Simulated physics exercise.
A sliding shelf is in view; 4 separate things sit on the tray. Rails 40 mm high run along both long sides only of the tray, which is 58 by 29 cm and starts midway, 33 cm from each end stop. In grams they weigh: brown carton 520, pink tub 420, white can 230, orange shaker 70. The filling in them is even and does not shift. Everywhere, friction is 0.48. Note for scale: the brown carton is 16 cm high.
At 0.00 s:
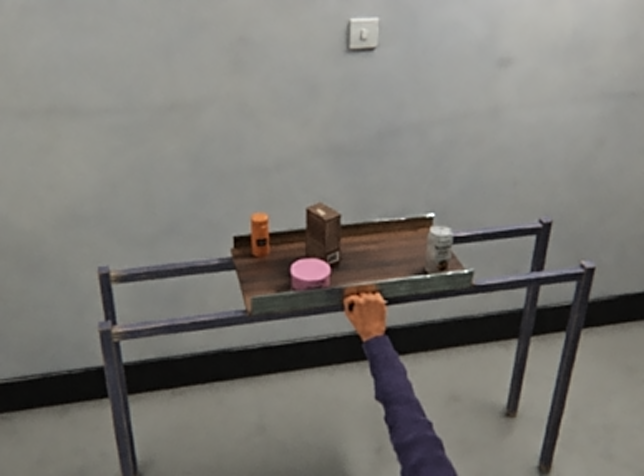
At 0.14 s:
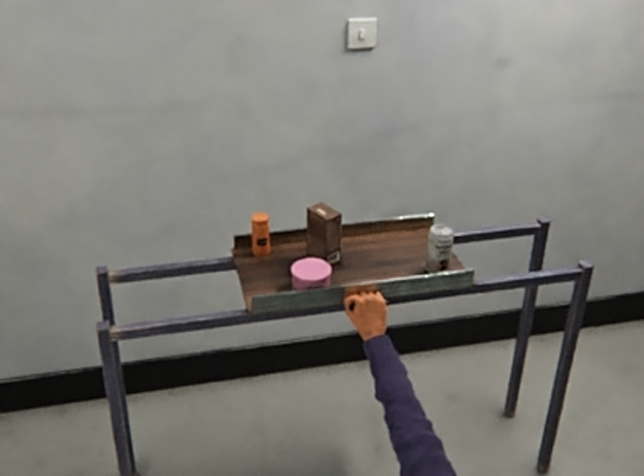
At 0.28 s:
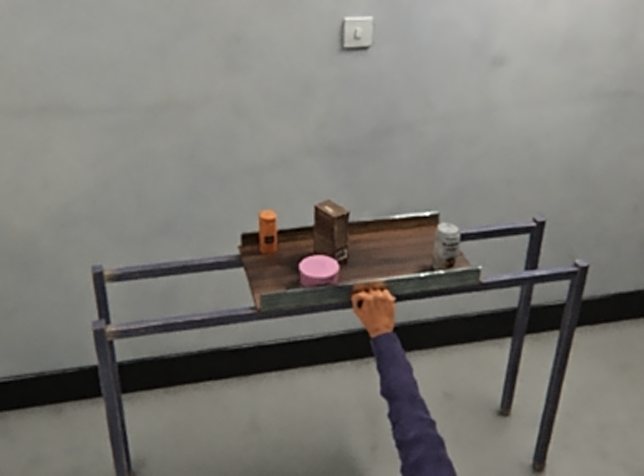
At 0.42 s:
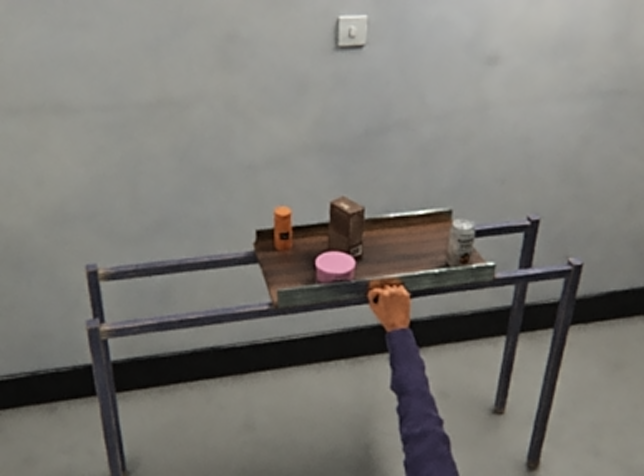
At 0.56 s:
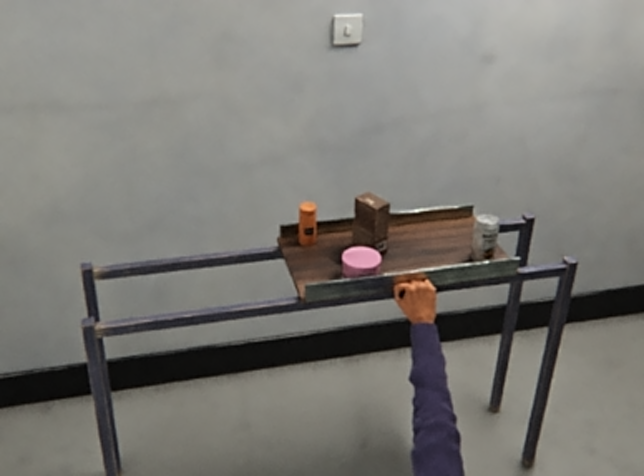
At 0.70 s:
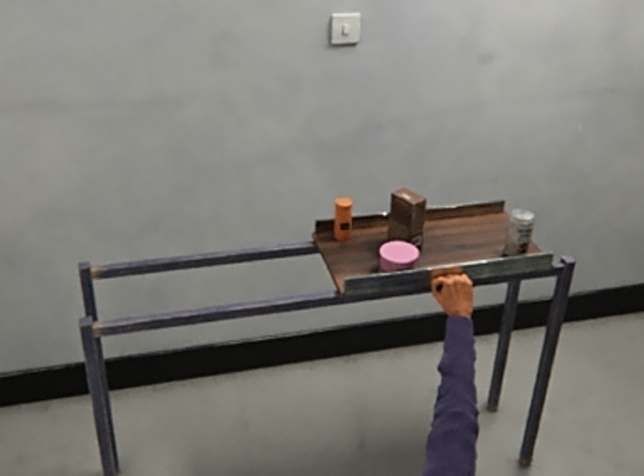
A wooden tray holding an orange shaker, a brown carton, a pink tub and a white can slid to the right along a metal frame, slowly at first, while a hand gripped its front edge.
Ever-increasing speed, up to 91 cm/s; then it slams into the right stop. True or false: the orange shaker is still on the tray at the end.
True.
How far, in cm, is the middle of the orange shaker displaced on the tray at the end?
It ends up around 13 cm from its start.
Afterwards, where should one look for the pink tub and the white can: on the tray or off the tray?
Once it settles, the pink tub keeps within bounds; as for the white can, it has gone out of bounds.
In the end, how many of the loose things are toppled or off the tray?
The answer is 3.
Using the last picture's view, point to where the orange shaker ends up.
Near (400, 223).
After 0.90 s, tray moved 33 cm right; orange shaker leaning 37° near (386, 214); brown carton leaning 22°; white can leaning 8°.
After 1.10 s, tray moved 33 cm right; white can now off the tray; orange shaker on its side near (400, 223); brown carton on its side.
After 1.40 s, tray moved 33 cm right; orange shaker on its side near (400, 223); brown carton on its side; pink tub slid 8 cm.
At rest (1.6 s), off the tray, white can; tipped over on the tray, brown carton and orange shaker; not toppled but over 5 cm from the start, pink tub. In the last view, orange shaker near (400, 223).
